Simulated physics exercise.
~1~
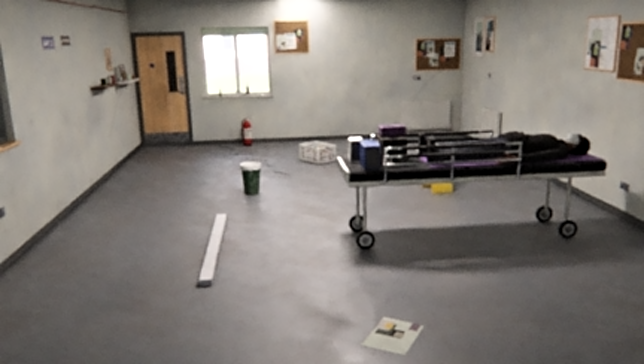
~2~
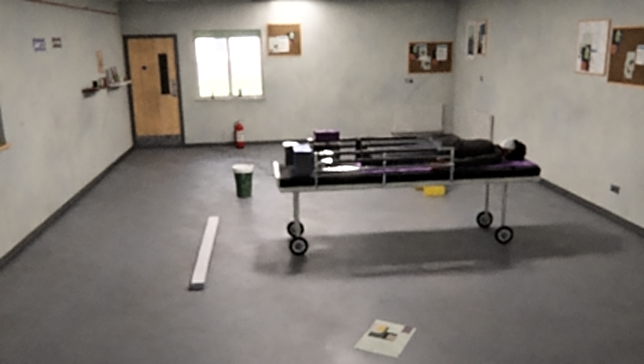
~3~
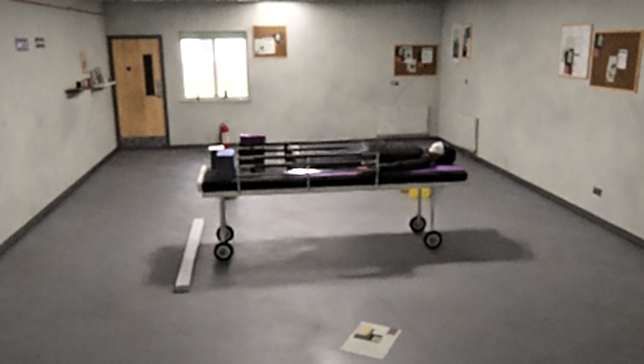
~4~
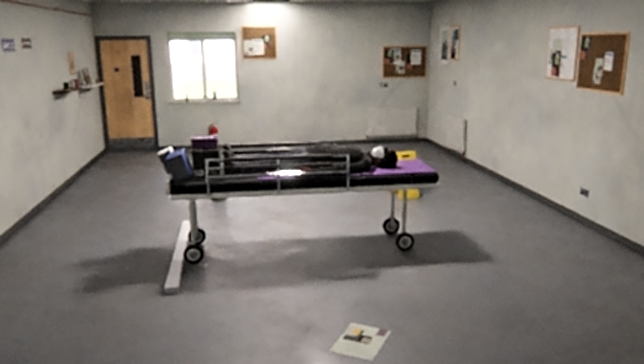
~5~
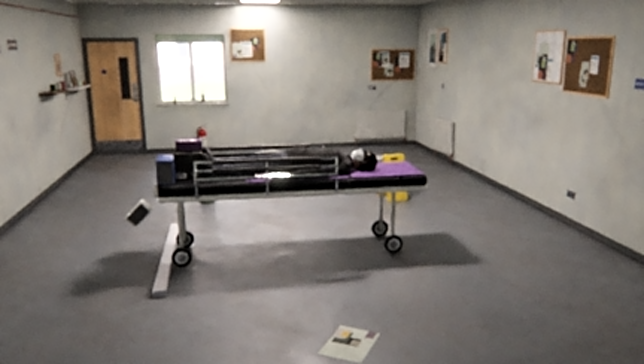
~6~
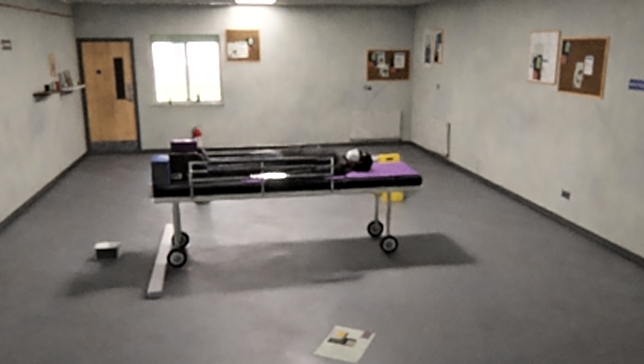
A gurney carrying a dark-clad person lying flat rolls left, feet first, across a grey-floored room seen from one side, towards a pale raised strip on the floor. A blue monitor and a small white device sit at the foot end, near a purple box and a black bag, with a door and bright window behind. The wheels meet the strip and the gurney stops, as the person slides slightly towards the foot end. The monitor and white device tip, then the device tumbles off the left end and lands on the floor. The monitor settles upright, staying aboard with the box, bag and person.
